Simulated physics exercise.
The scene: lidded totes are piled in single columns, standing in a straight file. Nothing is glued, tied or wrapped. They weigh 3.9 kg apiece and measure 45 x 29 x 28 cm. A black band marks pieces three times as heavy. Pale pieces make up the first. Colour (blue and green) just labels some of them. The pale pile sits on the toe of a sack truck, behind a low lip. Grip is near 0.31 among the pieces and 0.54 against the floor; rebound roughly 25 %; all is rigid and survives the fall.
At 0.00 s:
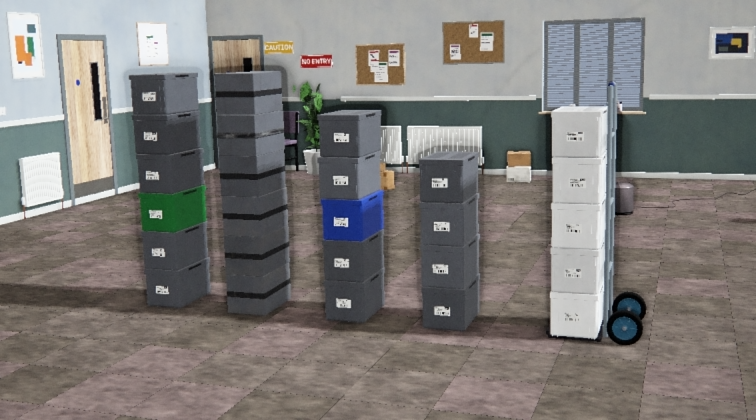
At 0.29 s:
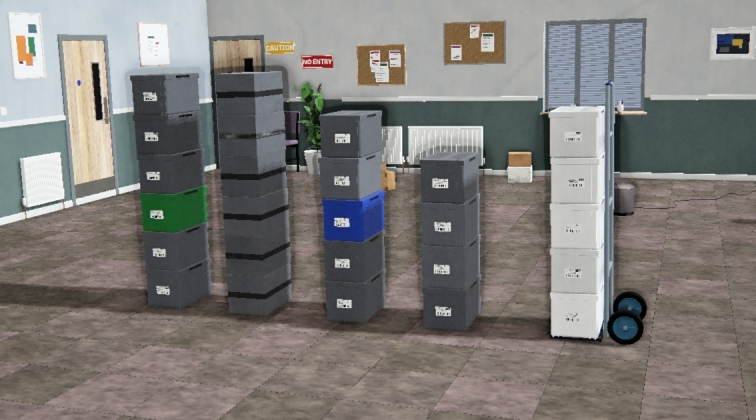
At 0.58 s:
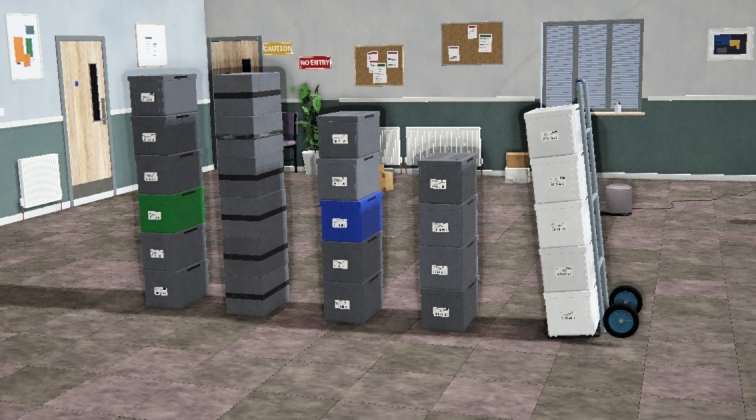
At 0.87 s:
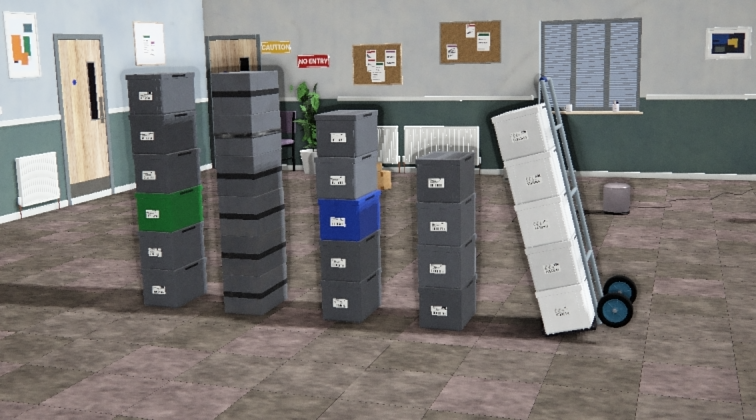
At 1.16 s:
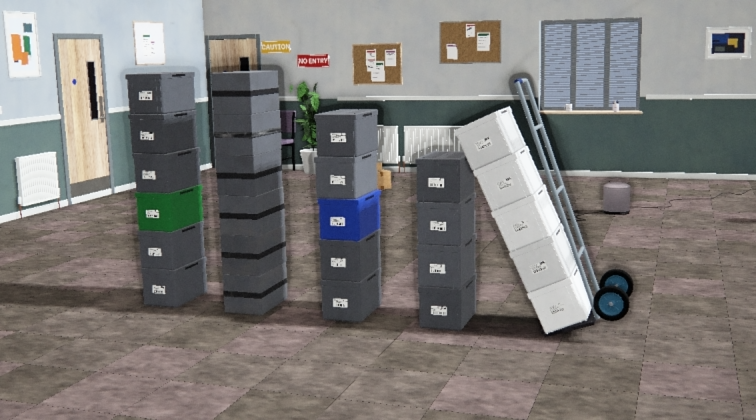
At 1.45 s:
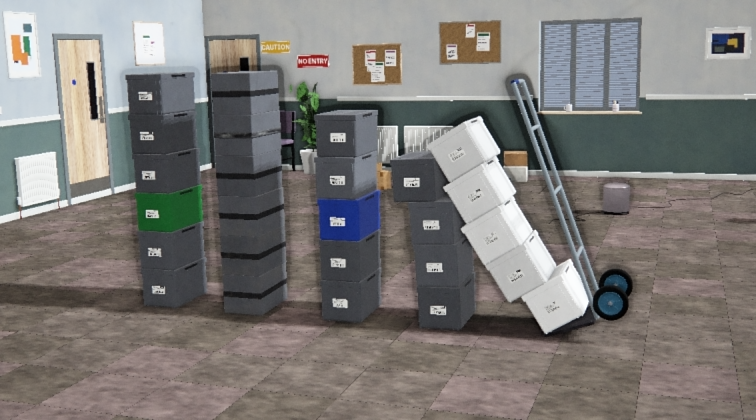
White boxes on a sack truck tilting left with its frame, then leaning away from it against the nearest grey stack.
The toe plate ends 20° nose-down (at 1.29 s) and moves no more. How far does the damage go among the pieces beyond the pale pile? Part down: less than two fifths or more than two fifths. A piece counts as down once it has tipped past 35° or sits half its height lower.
Over two fifths of them.
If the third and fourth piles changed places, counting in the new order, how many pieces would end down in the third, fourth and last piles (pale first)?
In that case third 0, fourth 0, last 0.
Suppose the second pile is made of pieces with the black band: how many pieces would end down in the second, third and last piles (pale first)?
In that case second 0, third 0, last 0.
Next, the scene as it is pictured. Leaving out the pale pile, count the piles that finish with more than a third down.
The count is 4.
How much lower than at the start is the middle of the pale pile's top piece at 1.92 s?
Roughly 30 cm.
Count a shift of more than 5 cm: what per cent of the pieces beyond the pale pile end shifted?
Shifted: 95 per cent.
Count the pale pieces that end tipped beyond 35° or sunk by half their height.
5 pale pieces.
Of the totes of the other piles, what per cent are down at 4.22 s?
By then 95 per cent.
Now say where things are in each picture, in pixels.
In the first frame (places mark the middle of the side facing us), truck frame (610, 138) 0° forward; green tote (157, 213); blue tote (342, 221); the rest undisturbed.
The second frame shows truck frame (607, 137) 1° forward; green tote (158, 213).
The third frame shows truck frame (584, 134) 6° forward, top of the pale pile leaning 6°; green tote (155, 214); the rest undisturbed.
The fourth frame shows truck frame (553, 130) 14° forward, top of the pale pile leaning 14°; green tote (153, 213); the rest undisturbed.
The fifth frame shows truck frame (533, 130) 19° forward, top of the pale pile leaning 24°; green tote (153, 213); the rest undisturbed.
The sixth frame shows truck frame (530, 130) 20° forward, top of the pale pile leaning 31°; green tote (153, 213); blue tote (338, 221); 2 disturbed, none down.
After 1.92 s, 5 of the pale pile down; none of the 21 other totes down, 7 disturbed; blue tote shifted 8 cm.
After 3.54 s, 5 of the pale pile down; 5 of the 21 other totes down; blue tote leaning 30°, 13 cm lower.
After 4.22 s, 5 of the pale pile down; 20 of the 21 other totes down; blue tote leaning 46°, 26 cm lower; green tote leaning 42°, 13 cm lower.
After 4.92 s, 5 of the pale pile down; 20 of the 21 other totes down; green tote on its side; blue tote leaning 48°, 26 cm lower.
At rest (6.3 s), 5 of the pale pile down; 20 of the 21 other totes down; green tote on its side; blue tote leaning 48°, 26 cm lower. That is 95 per cent. As the last picture would show them, middles, green tote near (72, 273), blue tote near (256, 247).
